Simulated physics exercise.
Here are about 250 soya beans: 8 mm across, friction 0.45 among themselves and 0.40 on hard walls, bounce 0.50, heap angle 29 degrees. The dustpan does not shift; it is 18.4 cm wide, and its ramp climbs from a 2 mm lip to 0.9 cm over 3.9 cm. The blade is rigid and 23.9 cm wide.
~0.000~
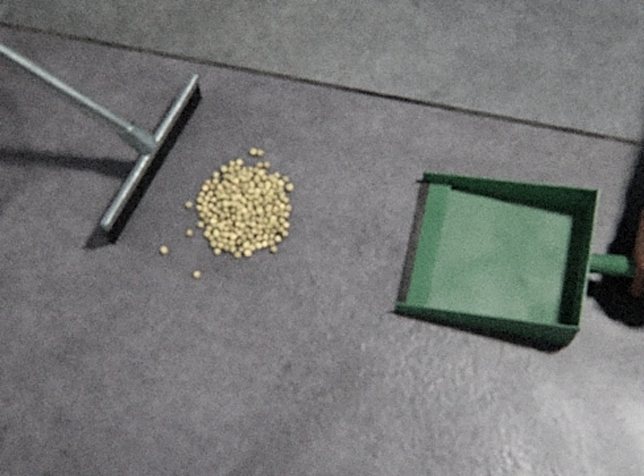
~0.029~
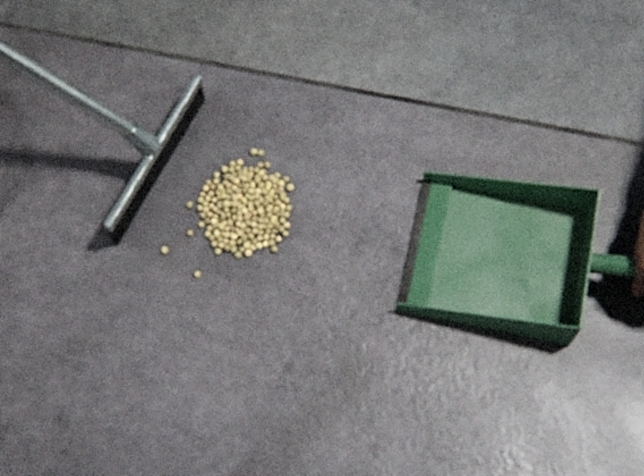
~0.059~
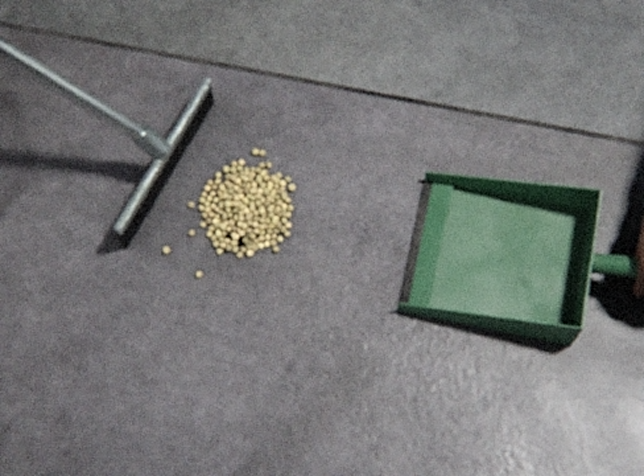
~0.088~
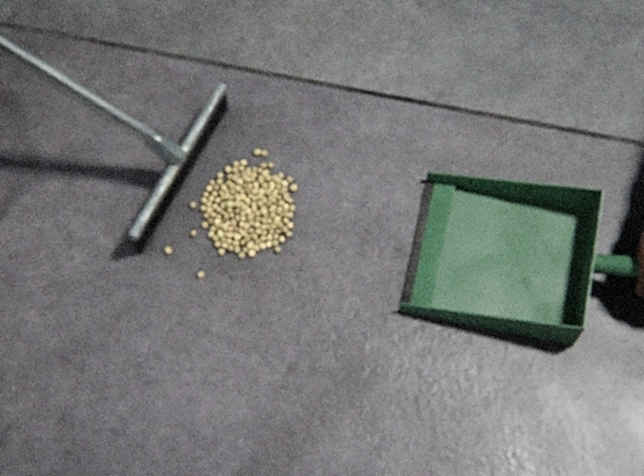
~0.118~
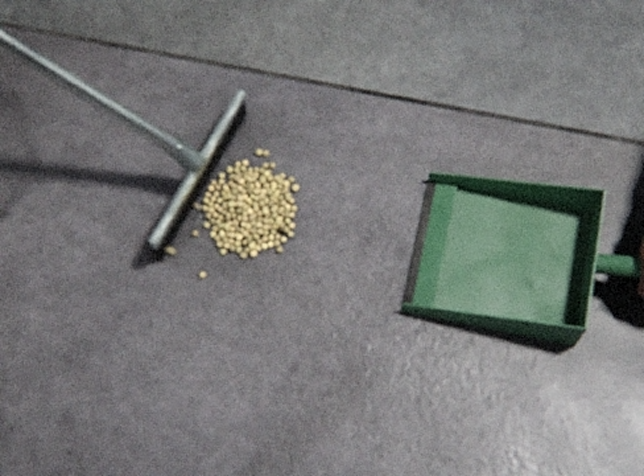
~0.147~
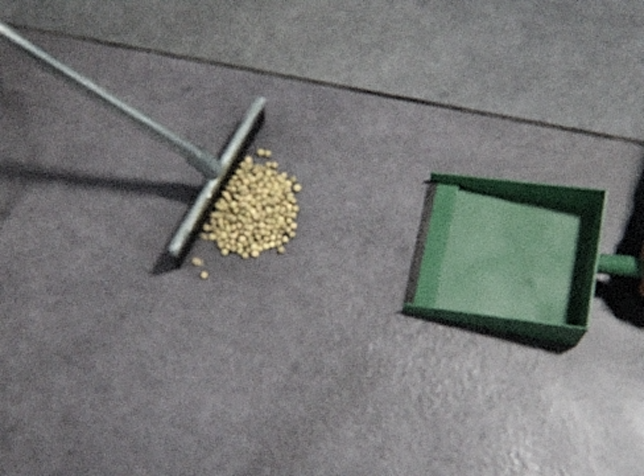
We see a long-handled blade on a grey floor slide rightward and slightly towards the viewer, reaching a pile of small pale-yellow beans and pushing into its left edge, while a green dustpan on the right stays still.
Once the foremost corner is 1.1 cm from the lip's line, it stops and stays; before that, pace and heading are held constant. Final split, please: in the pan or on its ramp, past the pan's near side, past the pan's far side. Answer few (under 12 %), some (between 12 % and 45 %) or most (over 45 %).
Pan: Some, near side: Some, far side: Few.
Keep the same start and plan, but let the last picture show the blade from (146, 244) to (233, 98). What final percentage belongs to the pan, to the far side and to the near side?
Final per cent - pan 20, far 0, near 35.
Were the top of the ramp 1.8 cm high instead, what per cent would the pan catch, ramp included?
It would be roughly 25 percent.
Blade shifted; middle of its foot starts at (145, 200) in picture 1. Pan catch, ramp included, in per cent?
Close to 35 in a hundred.
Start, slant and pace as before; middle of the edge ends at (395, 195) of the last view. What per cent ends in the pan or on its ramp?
That would come to near 25 percent.
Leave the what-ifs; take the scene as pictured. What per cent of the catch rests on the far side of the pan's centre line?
Something like 30 in a hundred.
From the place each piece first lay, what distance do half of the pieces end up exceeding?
The figure is about 26 cm.
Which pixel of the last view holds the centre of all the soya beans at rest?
Somewhere near (422, 283) in the last picture.
Then, at 0.29 s, middle of the blade 14 cm from the lip; 0 % over the lip, far side 0 %, near side 10 %.
After 0.38 s, middle of the blade 7 cm from the lip; 0 % over the lip, far side 5 %, near side 20 %.
After 0.61 s, middle of the blade 4 cm from the lip; 35 % over the lip, far side 5 %, near side 30 %.
In the end, at 1.6 s, pan 35 %, near side 30 %, far side 5 %, in front of the lip or behind the blade 35 %.
